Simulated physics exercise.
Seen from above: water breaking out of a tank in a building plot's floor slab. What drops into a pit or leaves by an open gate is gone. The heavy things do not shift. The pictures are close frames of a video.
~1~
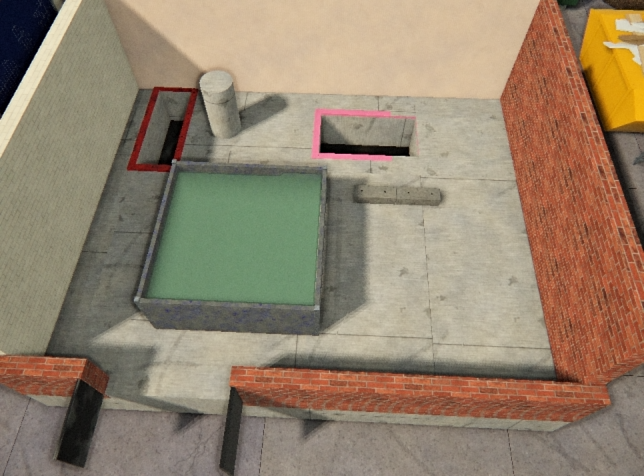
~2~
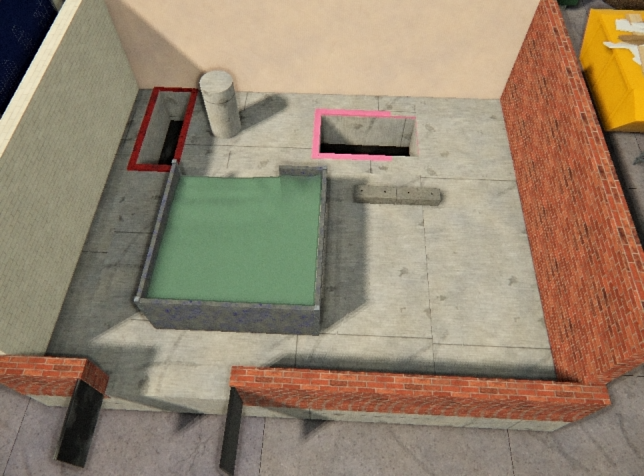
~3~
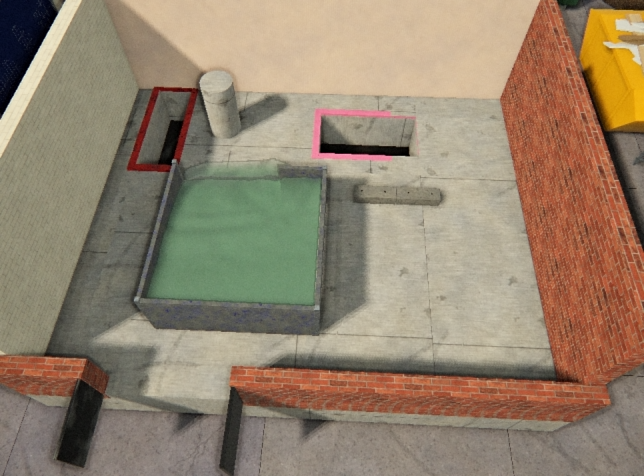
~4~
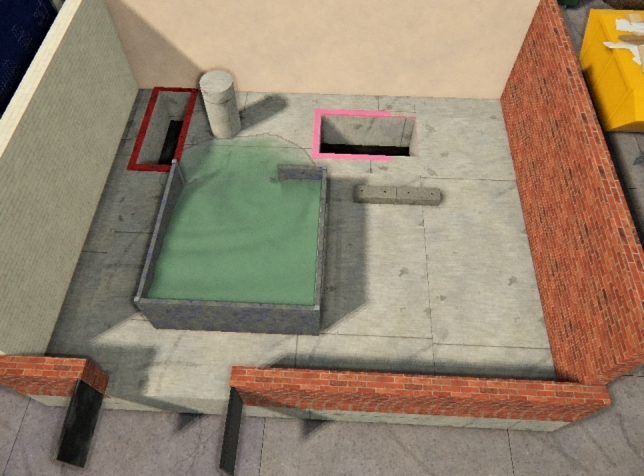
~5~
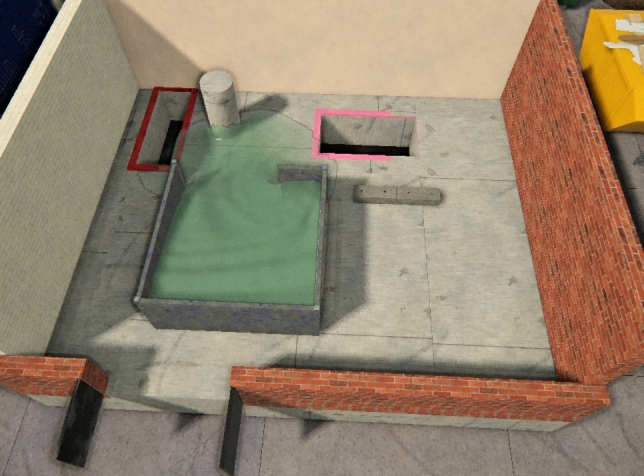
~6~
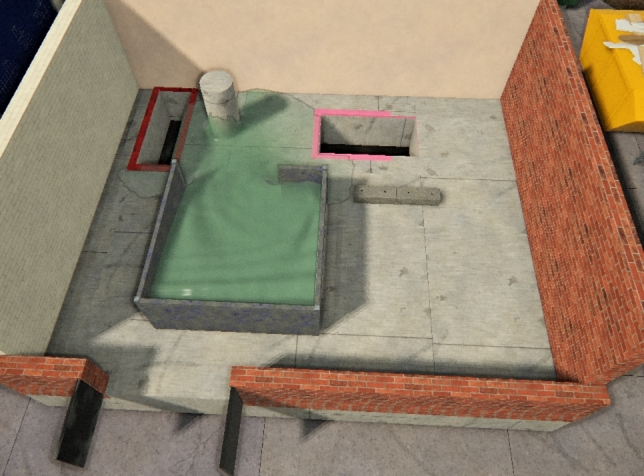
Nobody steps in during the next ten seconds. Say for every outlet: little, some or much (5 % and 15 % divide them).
In the end: The gate takes not even 5 %; the pink pit takes above 15 %; the red pit takes above 15 %.
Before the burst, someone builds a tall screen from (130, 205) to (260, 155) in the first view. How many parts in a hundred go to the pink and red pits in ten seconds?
Per cent: Pink 50, red 4.
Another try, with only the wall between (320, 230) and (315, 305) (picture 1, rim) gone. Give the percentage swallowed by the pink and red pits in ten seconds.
Roughly, in per cent: Pink 30, red 2.
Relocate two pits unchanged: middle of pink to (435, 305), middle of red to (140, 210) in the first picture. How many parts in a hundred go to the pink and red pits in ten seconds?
In per cent: Pink 15, red 20.
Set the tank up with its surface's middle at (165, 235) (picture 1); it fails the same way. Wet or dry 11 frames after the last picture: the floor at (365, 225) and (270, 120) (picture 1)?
As listed: Dry, wet.
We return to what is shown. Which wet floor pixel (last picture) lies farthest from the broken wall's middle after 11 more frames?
At about (478, 102).
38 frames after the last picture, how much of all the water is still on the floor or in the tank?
Roughly 40 per cent.
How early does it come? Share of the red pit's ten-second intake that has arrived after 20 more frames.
Near 60 in a hundred.
A moment on, water covers 20 % of the floor; the gate 0 %, the pink pit 1 %, the red pit 5 %.
Next, water covers 30 % of the floor; the gate 0 %, the pink pit 5 %, the red pit 15 %.
Then, water covers 35 % of the floor; the gate 0 %, the pink pit 12 %, the red pit 27 %.
Later, water covers 55 % of the floor; the gate 0 %, the pink pit 20 %, the red pit 39 %.
In the end, water covers 70 % of the floor; the gate 0 %, the pink pit 27 %, the red pit 45 %.
